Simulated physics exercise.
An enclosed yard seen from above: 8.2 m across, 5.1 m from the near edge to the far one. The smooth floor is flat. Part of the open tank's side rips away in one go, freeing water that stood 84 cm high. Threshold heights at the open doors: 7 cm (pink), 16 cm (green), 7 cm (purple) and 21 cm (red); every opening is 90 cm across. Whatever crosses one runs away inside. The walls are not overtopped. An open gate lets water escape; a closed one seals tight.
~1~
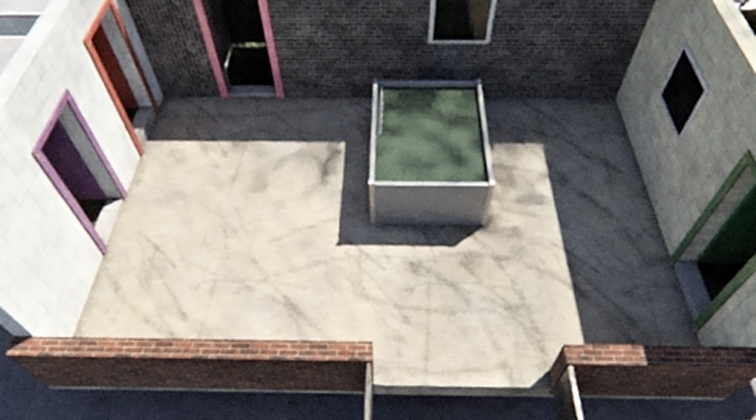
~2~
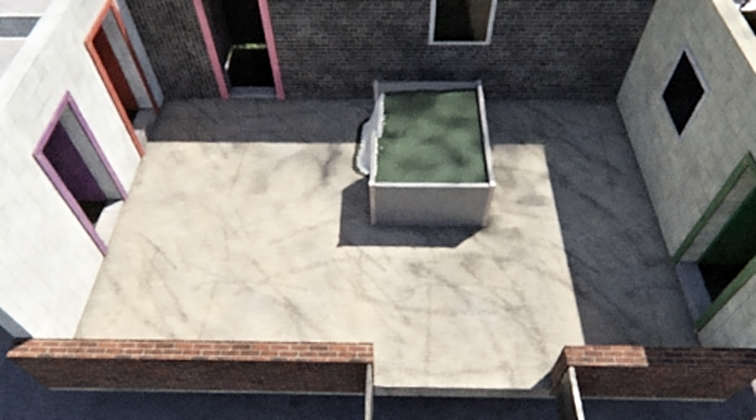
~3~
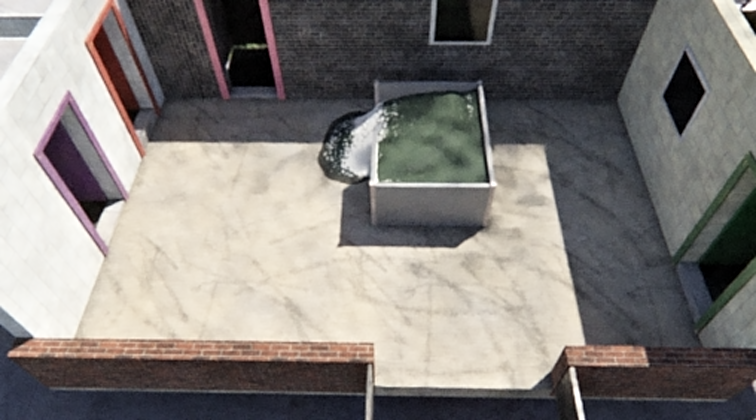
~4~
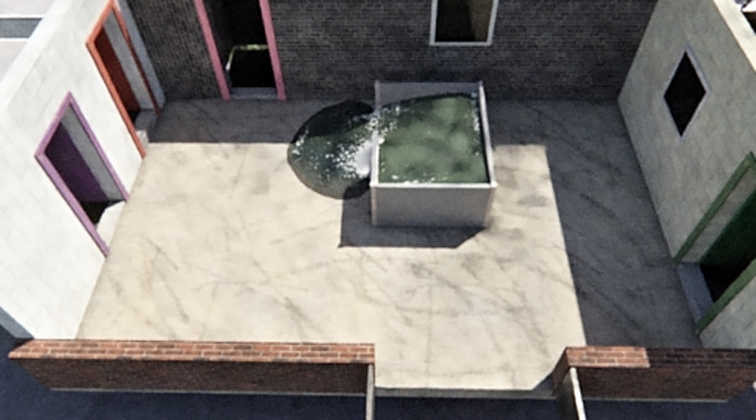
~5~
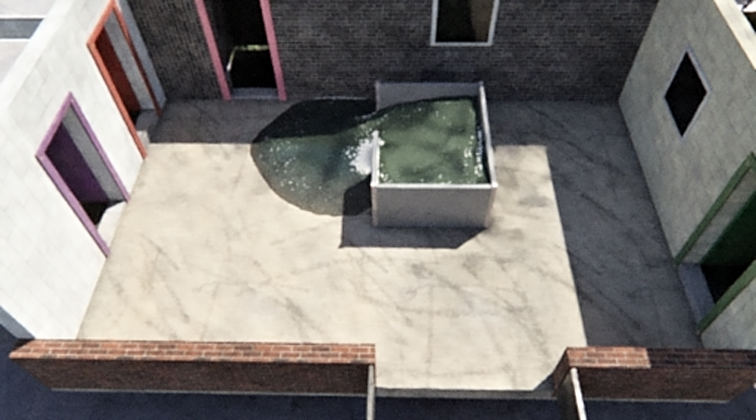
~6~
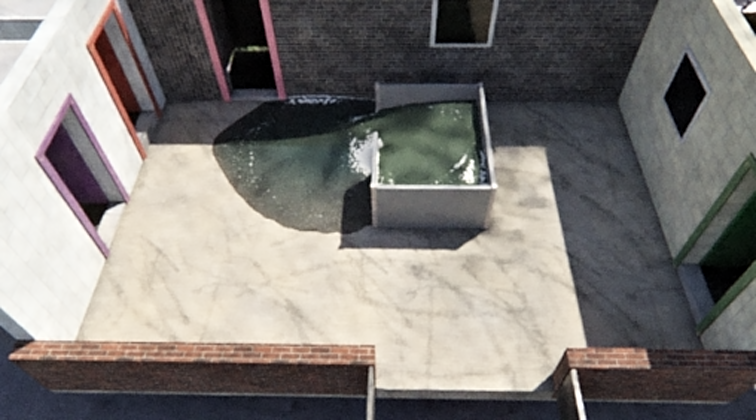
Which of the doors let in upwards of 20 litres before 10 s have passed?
The water let in: At the pink door it goes over the limit; at the green door it does not reach the limit; at the purple door it passes the limit; at the red door it exceeds the limit.
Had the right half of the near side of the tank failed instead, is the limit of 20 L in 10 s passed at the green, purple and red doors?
Then: Green under, purple not over, red under.
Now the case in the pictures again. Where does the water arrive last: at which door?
The green one.
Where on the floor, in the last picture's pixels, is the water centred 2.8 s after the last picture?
Near (284, 178).
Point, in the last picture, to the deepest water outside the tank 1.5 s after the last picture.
Near (164, 109).
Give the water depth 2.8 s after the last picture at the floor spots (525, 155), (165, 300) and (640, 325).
Roughly 0, 8 and 0 cm, in turn.
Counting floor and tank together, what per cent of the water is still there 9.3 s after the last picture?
Some 82 per cent remains.
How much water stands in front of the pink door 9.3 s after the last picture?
About 7.5 cm.
Then, 0.7 s after the last picture water covers 30 % of the floor and is deepest (52 cm) near (166, 102); pink door 18 cm at the sill, 7 L in, green door not reached, purple door 4 cm at the sill, 0 L in, red door 30 cm at the sill, 2 L in.
Then, 1.5 s after the last picture water covers 35 % of the floor and is deepest (46 cm) near (164, 109); pink door 14 cm at the sill, 37 L in, green door not reached, purple door 19 cm at the sill, 24 L in, red door 41 cm at the sill, 50 L in.
Then, 2.8 s after the last picture water covers 40 % of the floor and is deepest (32 cm) near (67, 364); pink door 11 cm at the sill, 60 L in, green door not reached, purple door 13 cm at the sill, 76 L in, red door 29 cm at the sill, 148 L in.
Then, 5.3 s after the last picture water covers 65 % of the floor and is deepest (20 cm) near (67, 364); pink door 13 cm at the sill, 104 L in, green door not reached, purple door 9 cm at the sill, 103 L in, red door 14 cm at the sill, 168 L in.
Then, 9.3 s after the last picture water covers 90 % of the floor and is deepest (12 cm) near (707, 375); pink door 7 cm at the sill, 134 L in, green door 11 cm at the sill, 0 L in, purple door 9 cm at the sill, 111 L in, red door 8 cm at the sill, 168 L in.
